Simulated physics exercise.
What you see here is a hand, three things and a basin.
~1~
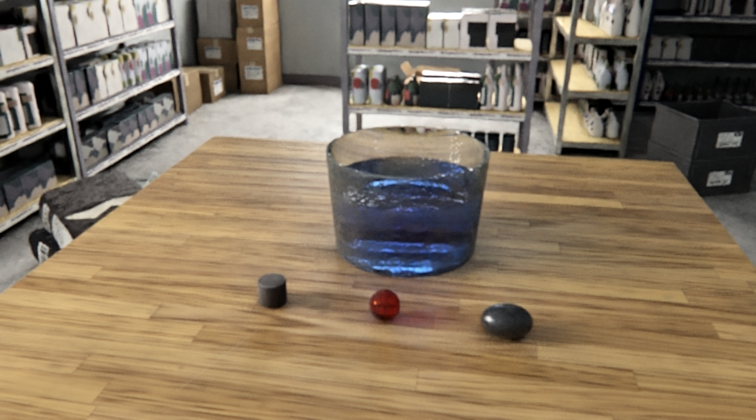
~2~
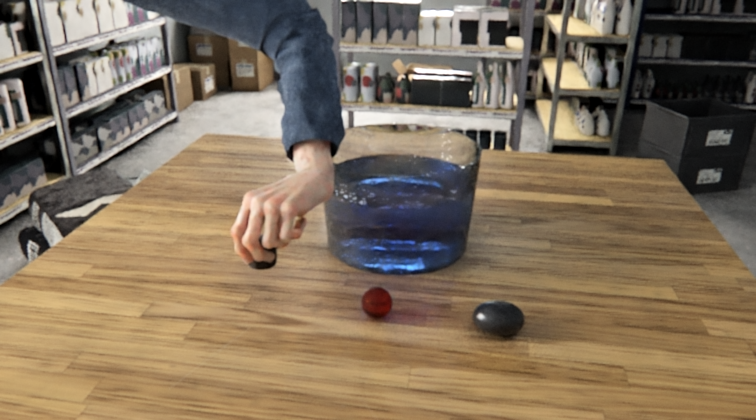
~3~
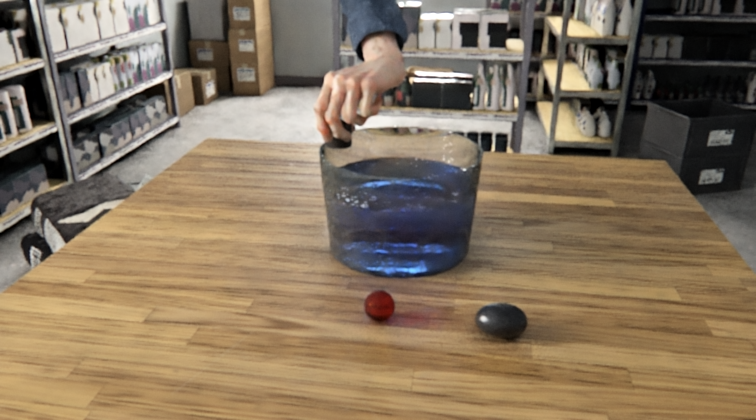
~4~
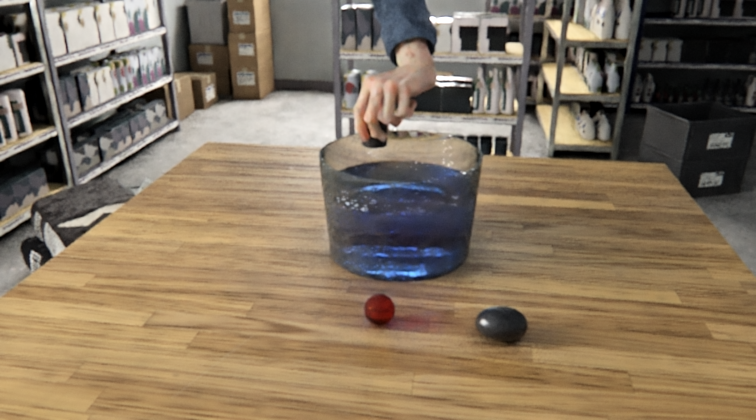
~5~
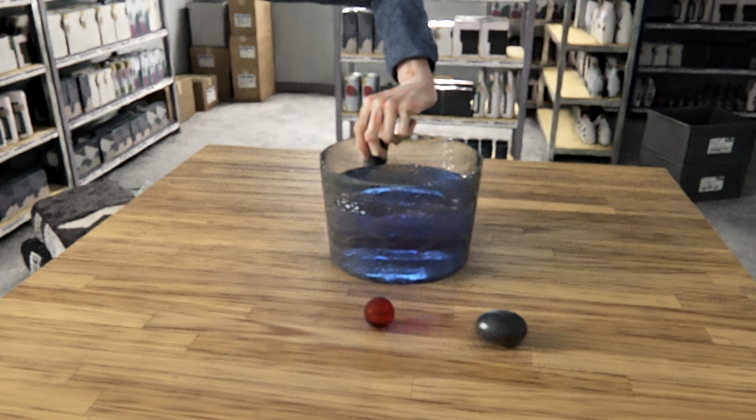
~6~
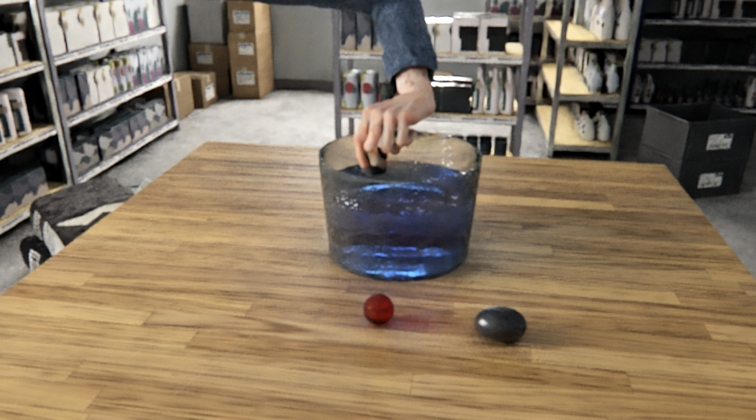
We see a dark cylinder, a red marble and a dark stone before a glass basin of blue liquid; a hand picks up the cylinder, carries it over the basin and lowers it to just above the surface.
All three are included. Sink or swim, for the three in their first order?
Left one lies at the bottom, middle one lies at the bottom, right one lies at the bottom.
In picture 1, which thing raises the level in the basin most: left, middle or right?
It is the rightmost piece.
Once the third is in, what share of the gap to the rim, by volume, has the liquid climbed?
Share used: Roughly 6 percent.
Soon after, the iron weight goes to the bottom.
Later, the glass marble goes to the bottom.
In the end, the stone goes to the bottom; afloat, none of them.
